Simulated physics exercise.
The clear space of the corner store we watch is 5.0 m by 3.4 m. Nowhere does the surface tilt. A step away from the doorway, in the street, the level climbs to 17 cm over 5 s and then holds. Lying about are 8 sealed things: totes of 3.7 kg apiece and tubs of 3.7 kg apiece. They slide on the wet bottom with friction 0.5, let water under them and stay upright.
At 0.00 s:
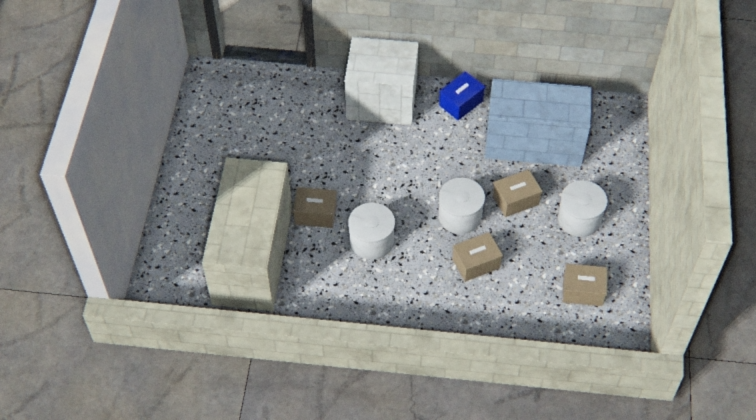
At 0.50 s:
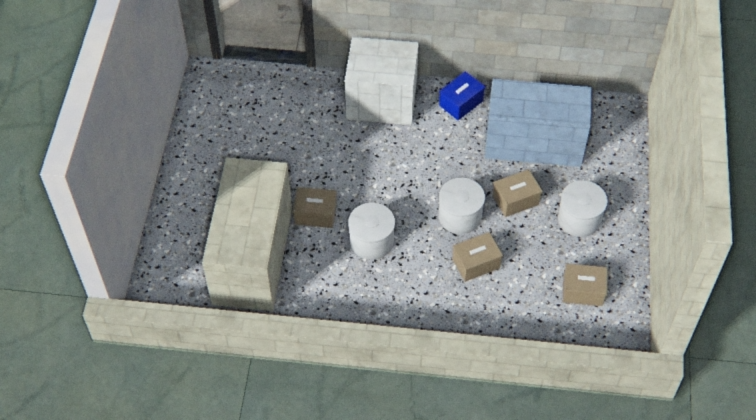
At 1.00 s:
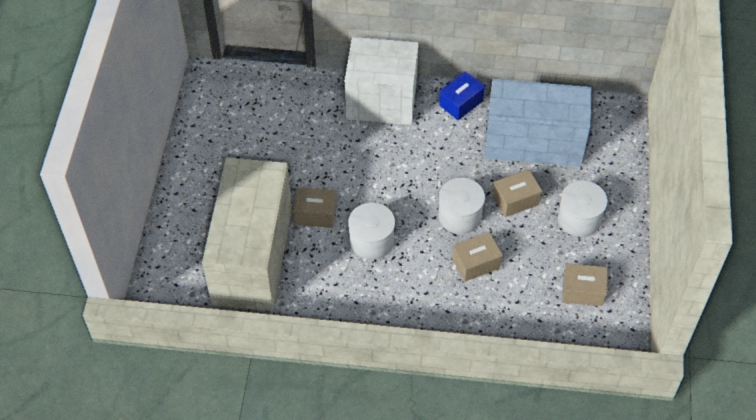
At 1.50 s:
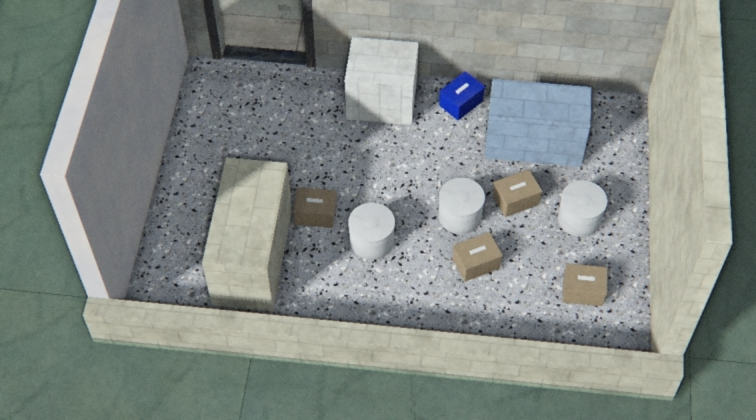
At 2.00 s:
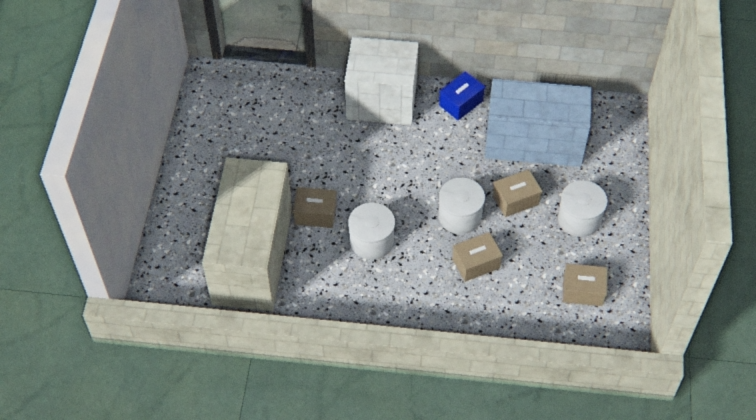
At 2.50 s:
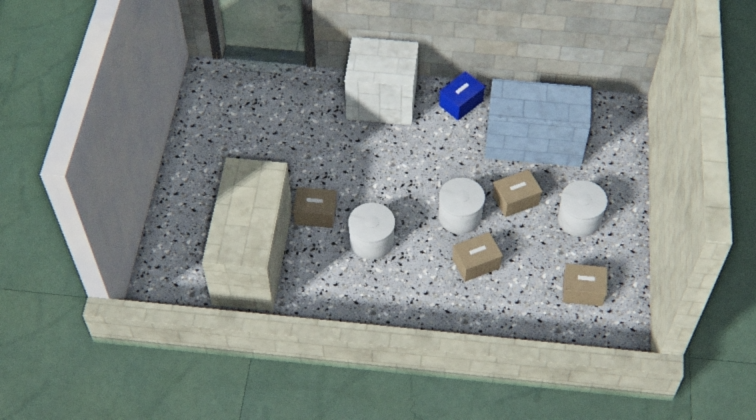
In the video, a blue box, several brown boxes, white cylindrical tubs and large blocks sit on a speckled floor inside a walled room seen from above. The objects stay still, while the ground outside changes from grey-brown to green.
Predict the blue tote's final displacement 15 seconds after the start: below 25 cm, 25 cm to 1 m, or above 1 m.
Its final displacement is below 25 cm.
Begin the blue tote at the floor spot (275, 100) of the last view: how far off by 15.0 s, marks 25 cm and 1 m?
So it journeys a long way.
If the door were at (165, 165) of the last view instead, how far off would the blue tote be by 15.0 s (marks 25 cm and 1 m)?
That would leave the blue tote a little displaced.
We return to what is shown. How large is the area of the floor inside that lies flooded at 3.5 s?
Some 1.5 m2 of it.
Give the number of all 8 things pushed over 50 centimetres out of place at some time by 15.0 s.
I make that 6.
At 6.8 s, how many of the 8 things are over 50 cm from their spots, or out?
By my tally, 1.
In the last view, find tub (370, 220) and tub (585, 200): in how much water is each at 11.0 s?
About 7 and 2 cm.
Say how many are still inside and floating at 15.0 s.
At that time the total is 7.
After 3.5 s the blue tote is near (462, 89), 0.0 m from its start, aground; 0 afloat.
After 6.8 s the blue tote is near (462, 89), 0.0 m from its start, aground; 0 afloat.
After 11.0 s the blue tote is near (462, 89), 0.0 m from its start, aground; 5 afloat.
After 15.0 s the blue tote is near (457, 88), 0.1 m from its start, aground; 7 afloat.
